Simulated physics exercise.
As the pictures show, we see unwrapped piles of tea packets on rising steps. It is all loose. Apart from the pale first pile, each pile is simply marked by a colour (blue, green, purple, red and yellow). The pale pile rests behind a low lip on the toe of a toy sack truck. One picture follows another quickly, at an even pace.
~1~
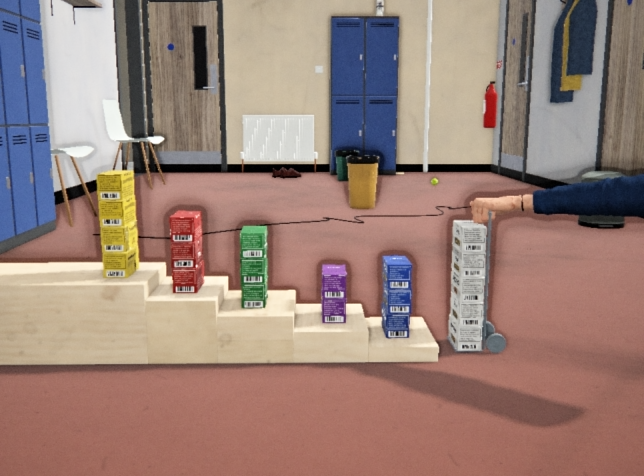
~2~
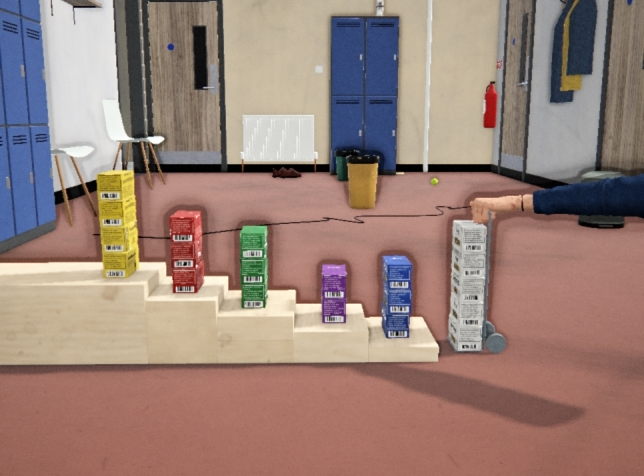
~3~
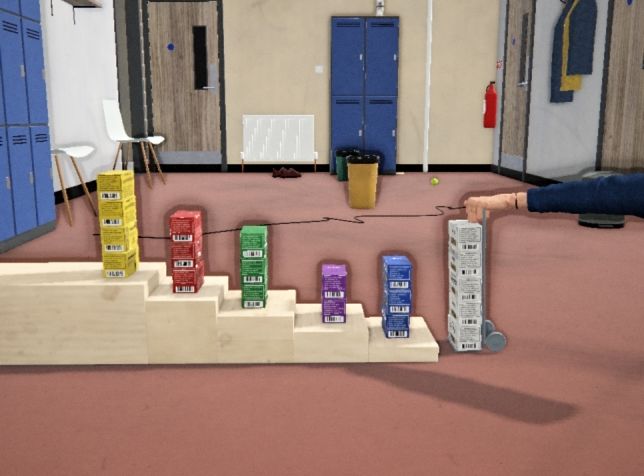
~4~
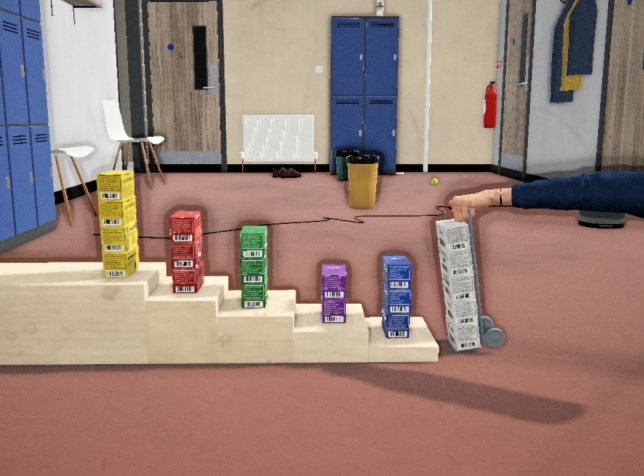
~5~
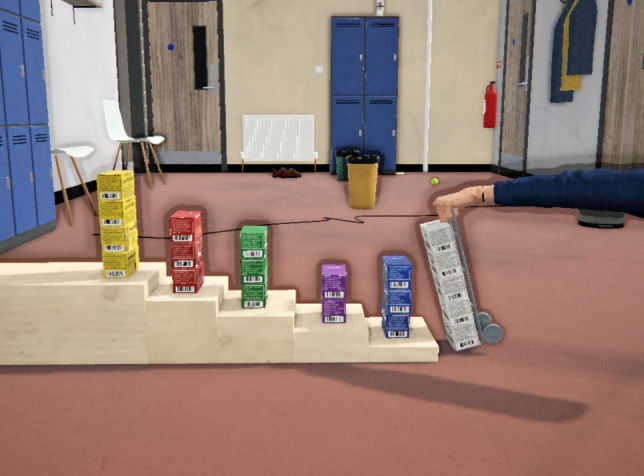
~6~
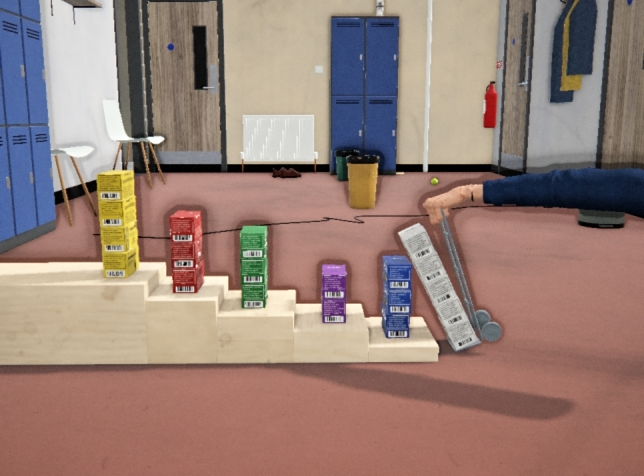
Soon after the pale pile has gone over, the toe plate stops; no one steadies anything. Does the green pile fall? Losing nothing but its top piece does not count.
No, when it all settles, that pile is still mostly there.
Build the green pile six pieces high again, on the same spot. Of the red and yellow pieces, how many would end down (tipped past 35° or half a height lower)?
Red 0, yellow 0.
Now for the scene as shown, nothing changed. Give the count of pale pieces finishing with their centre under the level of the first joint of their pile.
1.
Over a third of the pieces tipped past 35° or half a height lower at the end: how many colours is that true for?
The tally is 2.
Soon after the last picture, 1 of the pale pile down; none of the 3 green packets down (0 of 15 in all colours); top green packet unmoved; top blue packet leaning barely.
A little later, 4 of the pale pile down; none of the 3 green packets down (2 of 15 in all colours); top green packet unmoved; top blue packet leaning a little.
At rest, 4 of the pale pile down; none of the 3 green packets down (3 of 15 in all colours); top green packet unmoved; top purple packet leaning steeply, half its height lower. As the last picture would show them, middles, top green packet near (254, 242), top purple packet near (301, 293).
